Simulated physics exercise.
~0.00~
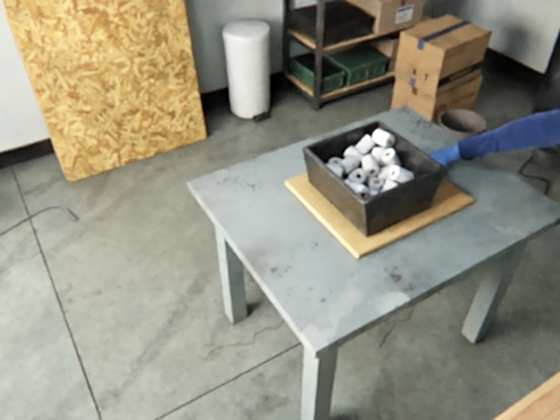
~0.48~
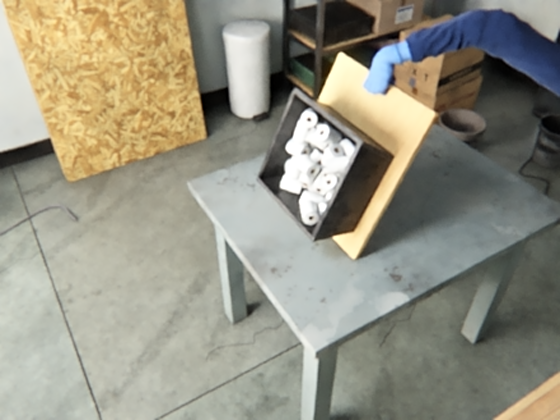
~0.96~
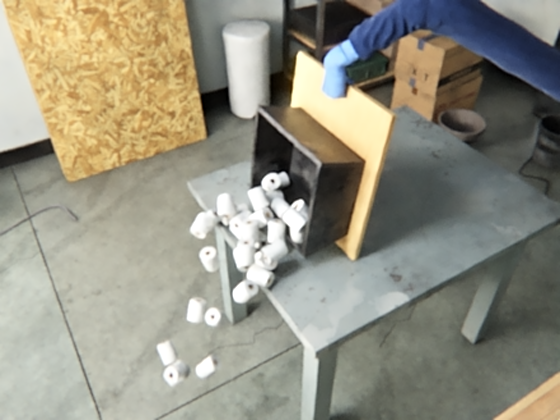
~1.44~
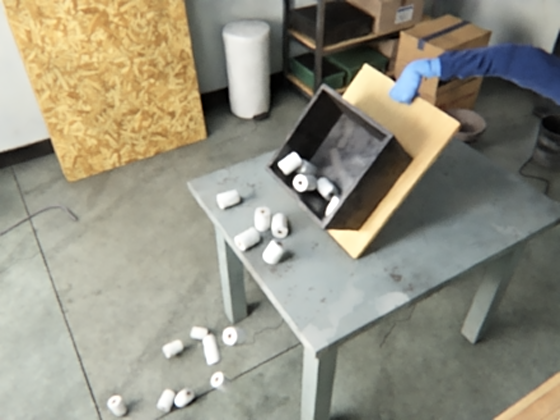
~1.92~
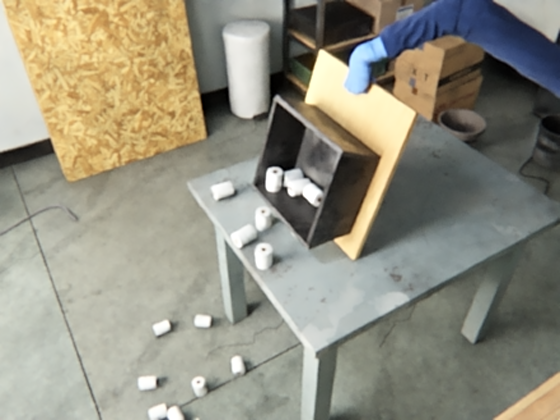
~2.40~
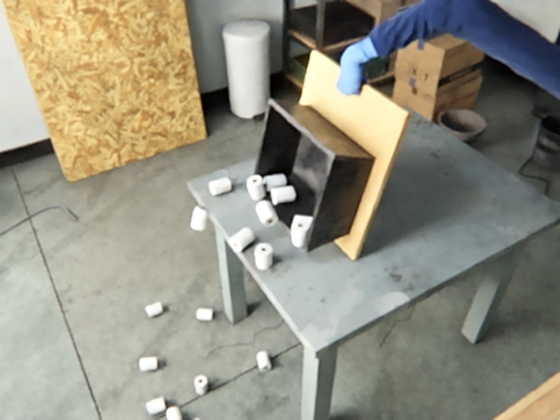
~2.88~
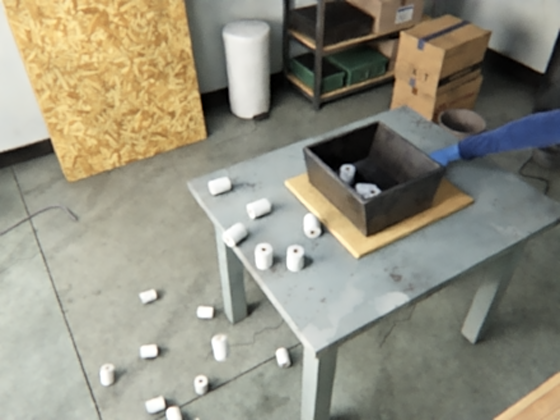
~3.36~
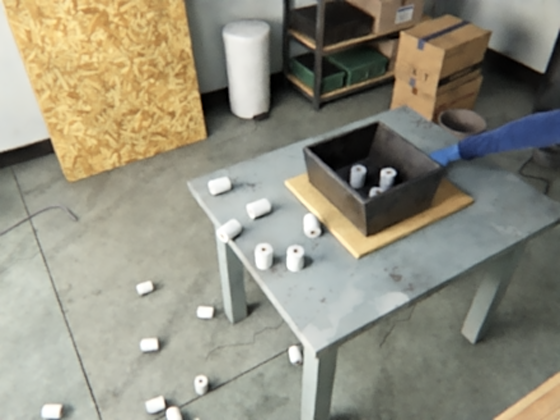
A gloved hand tips a black tote left repeatedly, spilling most white rolls, then lowers it.
